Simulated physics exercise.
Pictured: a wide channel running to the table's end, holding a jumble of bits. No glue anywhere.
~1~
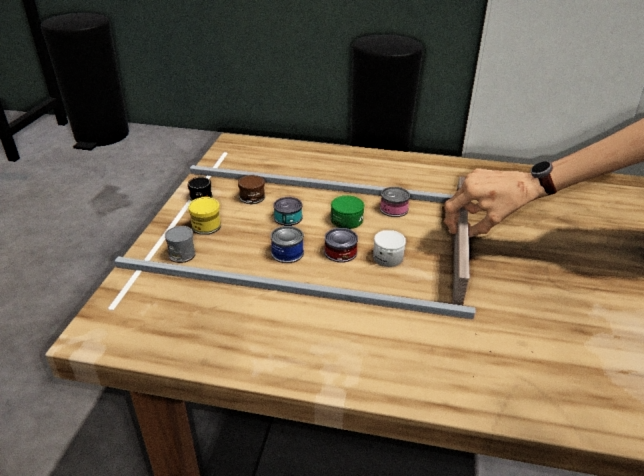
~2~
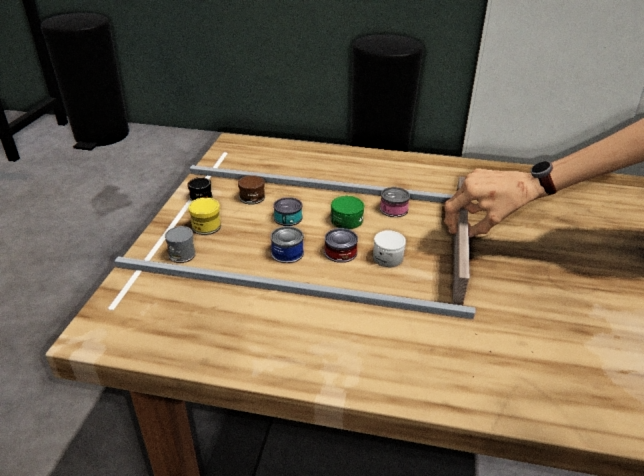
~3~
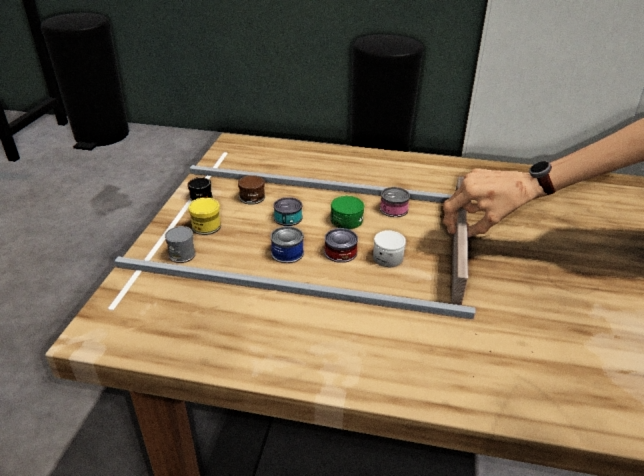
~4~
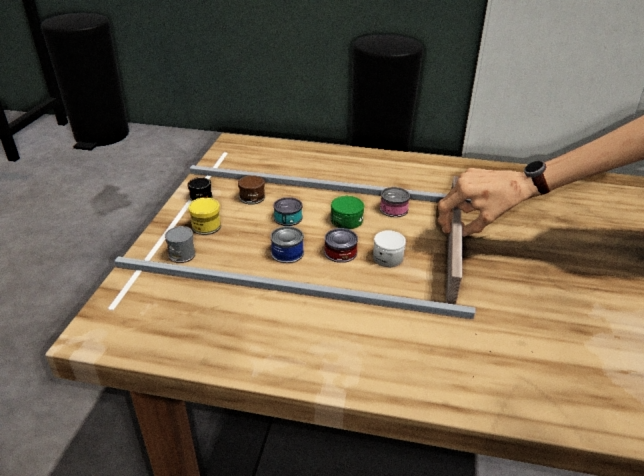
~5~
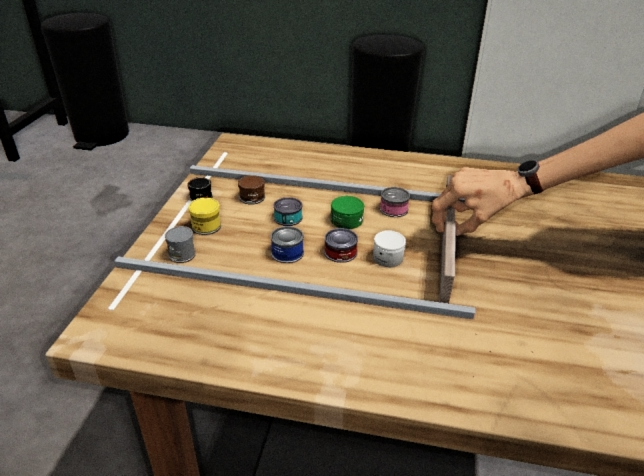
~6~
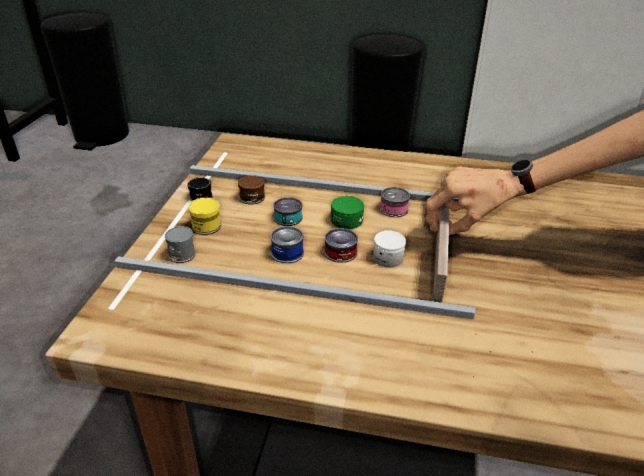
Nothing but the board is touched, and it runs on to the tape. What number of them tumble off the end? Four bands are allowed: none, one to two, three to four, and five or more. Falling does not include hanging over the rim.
The answer is five or more.
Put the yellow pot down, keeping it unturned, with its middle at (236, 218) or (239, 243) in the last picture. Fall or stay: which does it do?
Order of tries: Off, off.
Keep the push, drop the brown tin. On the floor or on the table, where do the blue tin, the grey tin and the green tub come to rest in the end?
Blue tin still up; grey tin still up; green tub still up.
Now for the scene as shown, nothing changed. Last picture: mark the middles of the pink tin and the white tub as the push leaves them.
The pink tin finishes at (190, 175); the white tub finishes at (160, 213).
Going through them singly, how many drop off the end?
It is 5, no more and no fewer.
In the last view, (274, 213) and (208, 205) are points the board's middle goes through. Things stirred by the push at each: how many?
Counts: 8 and 10.
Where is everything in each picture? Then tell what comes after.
Black tin (200, 190); grey tin (181, 244); yellow pot (205, 216); board (461, 236); tape (180, 216), in the first picture.
Grey tin (181, 245); brown tin (252, 190), in the second picture.
Yellow pot (205, 216); blue tin (287, 245), in the third picture.
Black tin (200, 190); board (454, 235), in the fourth picture.
Grey tin (181, 245); turquoise tin (288, 211), in the fifth picture.
Black tin (200, 190); grey tin (181, 245); yellow pot (205, 216); board (442, 234); tape (180, 216), in the sixth picture.
Soon after, none off yet; black tin at rest near (200, 190); grey tin at rest near (181, 245); yellow pot at rest near (205, 216).
At rest, the number that fall off is five or more; fallen, red pot, turquoise tin, brown tin, yellow pot and black tin.
